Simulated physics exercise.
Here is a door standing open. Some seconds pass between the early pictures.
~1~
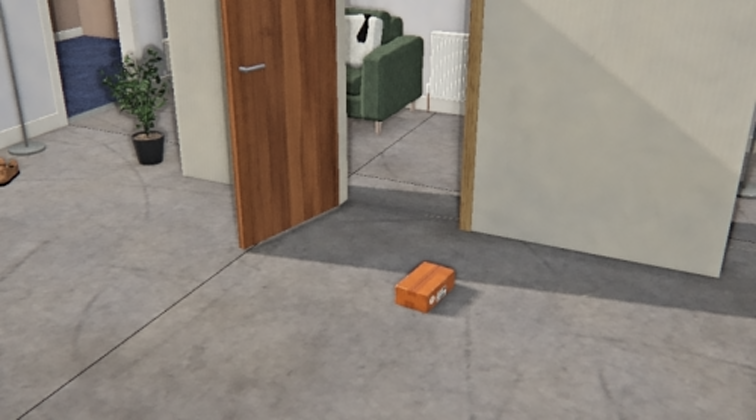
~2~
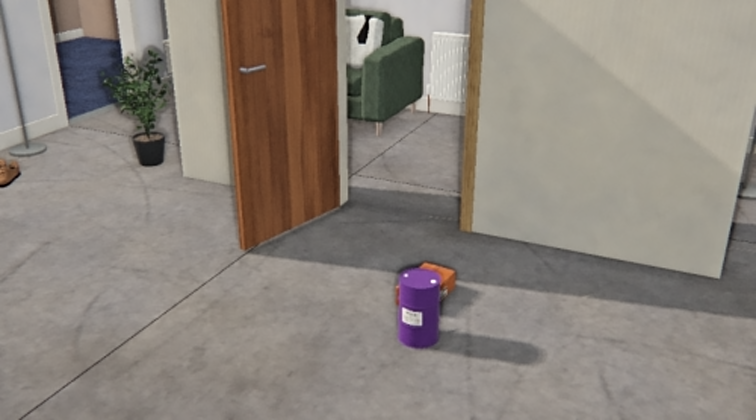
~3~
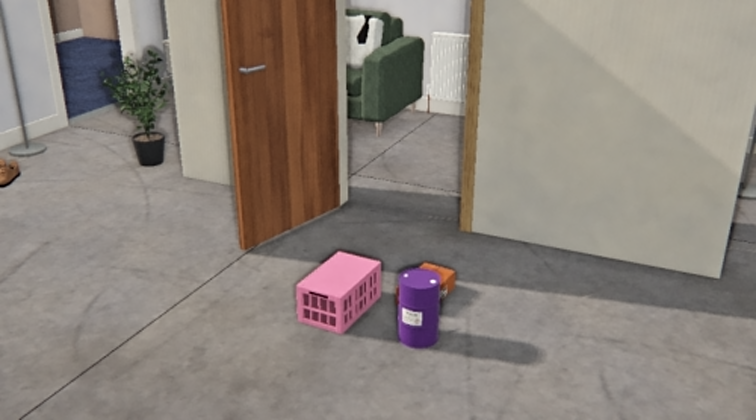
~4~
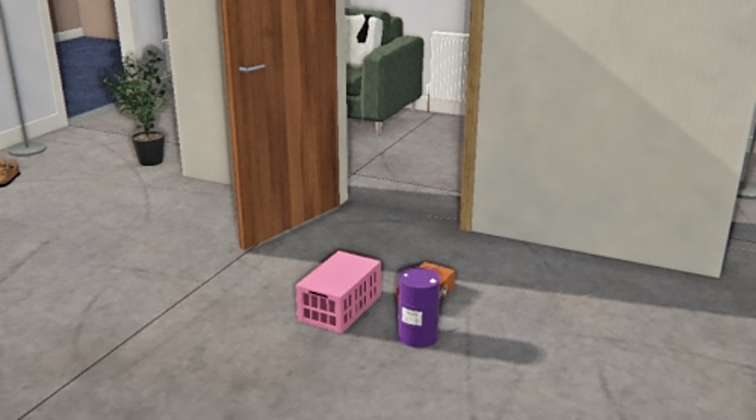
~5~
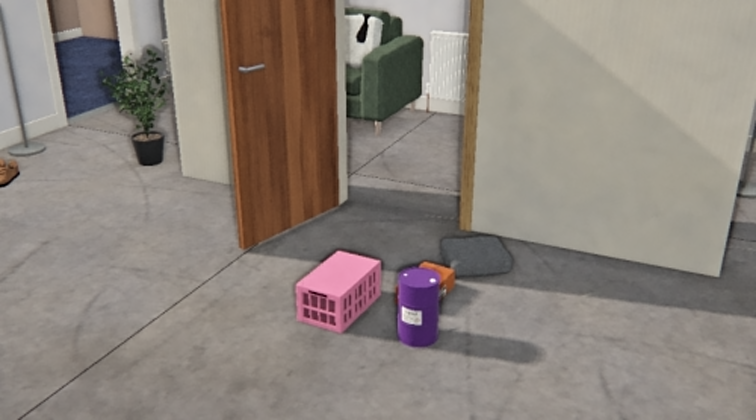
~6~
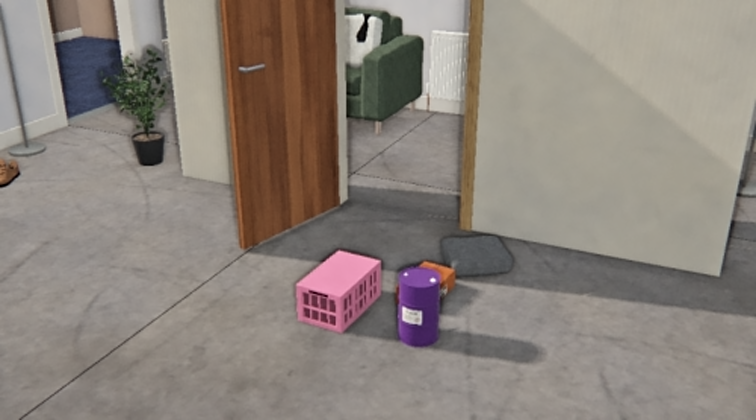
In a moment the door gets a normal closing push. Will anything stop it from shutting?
The door reaches the frame.
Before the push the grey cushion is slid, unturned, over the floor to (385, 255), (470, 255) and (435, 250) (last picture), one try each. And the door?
First, it stops short; second, it closes; third, it closes.
Then, 0.90 s after the last picture, open by 72°.
Then, 1.50 s after the last picture, open by 29°.
At rest, open by 0°; all 4 in place. Seen from the same camera at the end, grey cushion near (476, 256).
